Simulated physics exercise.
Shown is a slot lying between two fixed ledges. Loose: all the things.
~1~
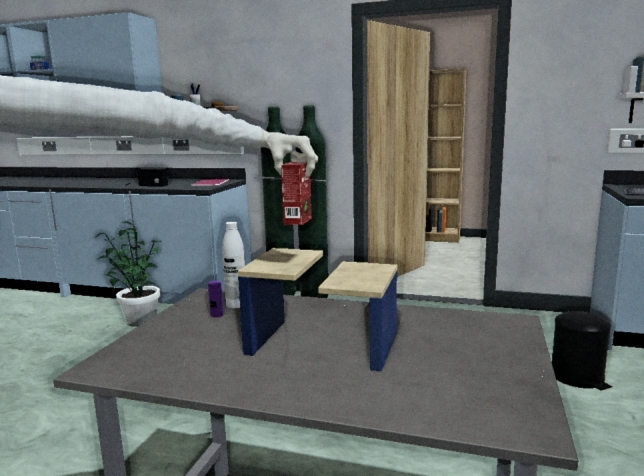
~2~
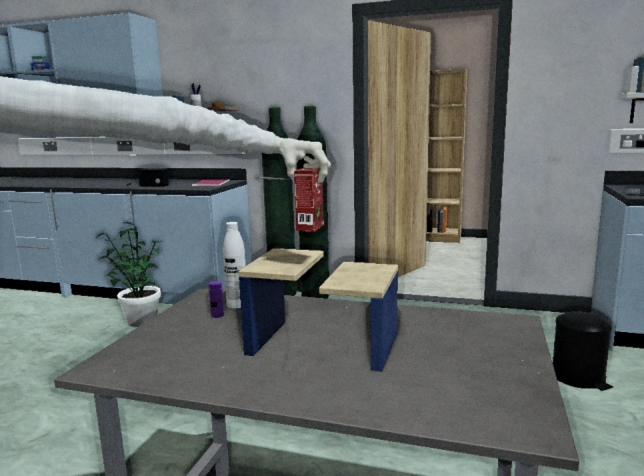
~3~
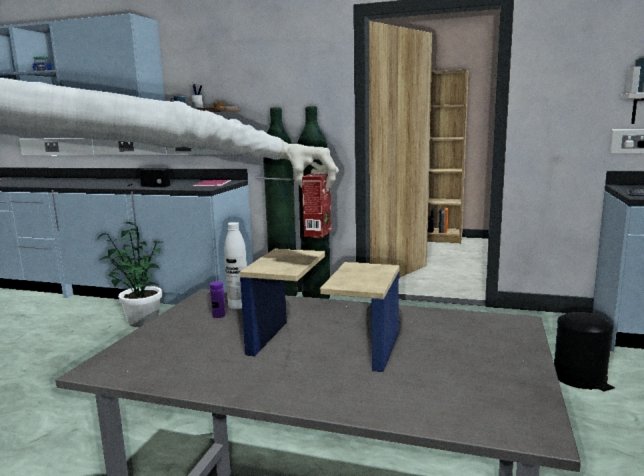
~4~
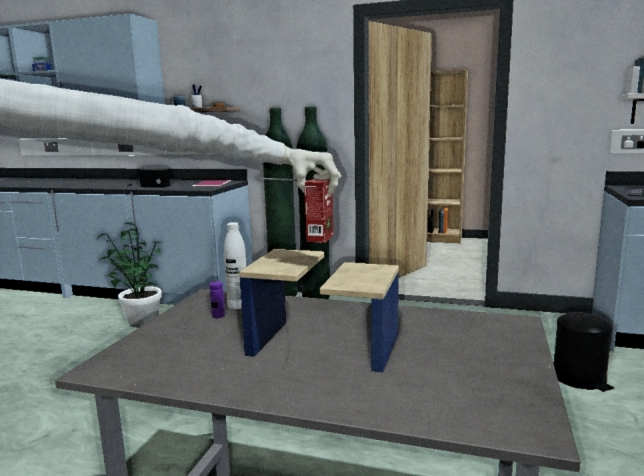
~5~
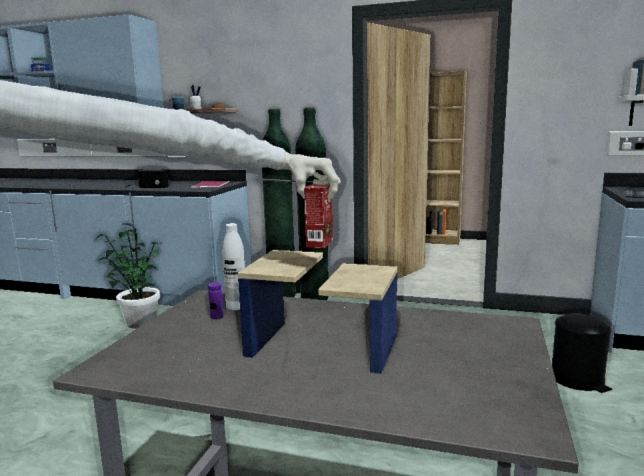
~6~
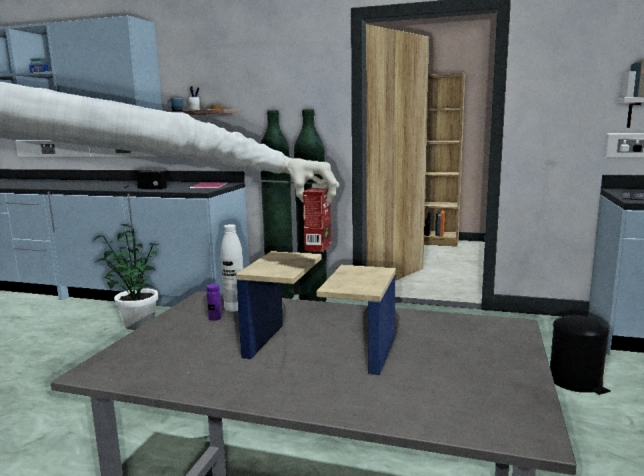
In the video, a pale arm reaching from the left holds a red packet above two blue stands with light wooden tops on a grey table, moving it slightly right and downward before keeping it nearly still.
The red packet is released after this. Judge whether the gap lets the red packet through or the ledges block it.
Verdict: Let through the gap.
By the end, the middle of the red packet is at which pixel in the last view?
Around (320, 321).
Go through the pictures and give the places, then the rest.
Being brought over the gap; red packet (297, 193); purple shaker (216, 299), in the first frame.
Being brought over the gap; red packet (310, 199); purple shaker (216, 299), in the second frame.
Being brought over the gap; red packet (317, 204); purple shaker (218, 300), in the third frame.
Being brought over the gap; red packet (320, 210); purple shaker (217, 300), in the fourth frame.
Being brought over the gap; red packet (319, 215); purple shaker (216, 301), in the fifth frame.
Held still over the gap; red packet (318, 219); purple shaker (214, 302), in the sixth frame.
Then, 0.32 s after the last picture, red packet slid well along near (320, 304).
Then, 0.66 s after the last picture, red packet slid well along near (320, 321).
At rest, moved from the start, red packet; the other 2 in place. Seen from the same camera at the end, red packet near (320, 321). The packet drops through.
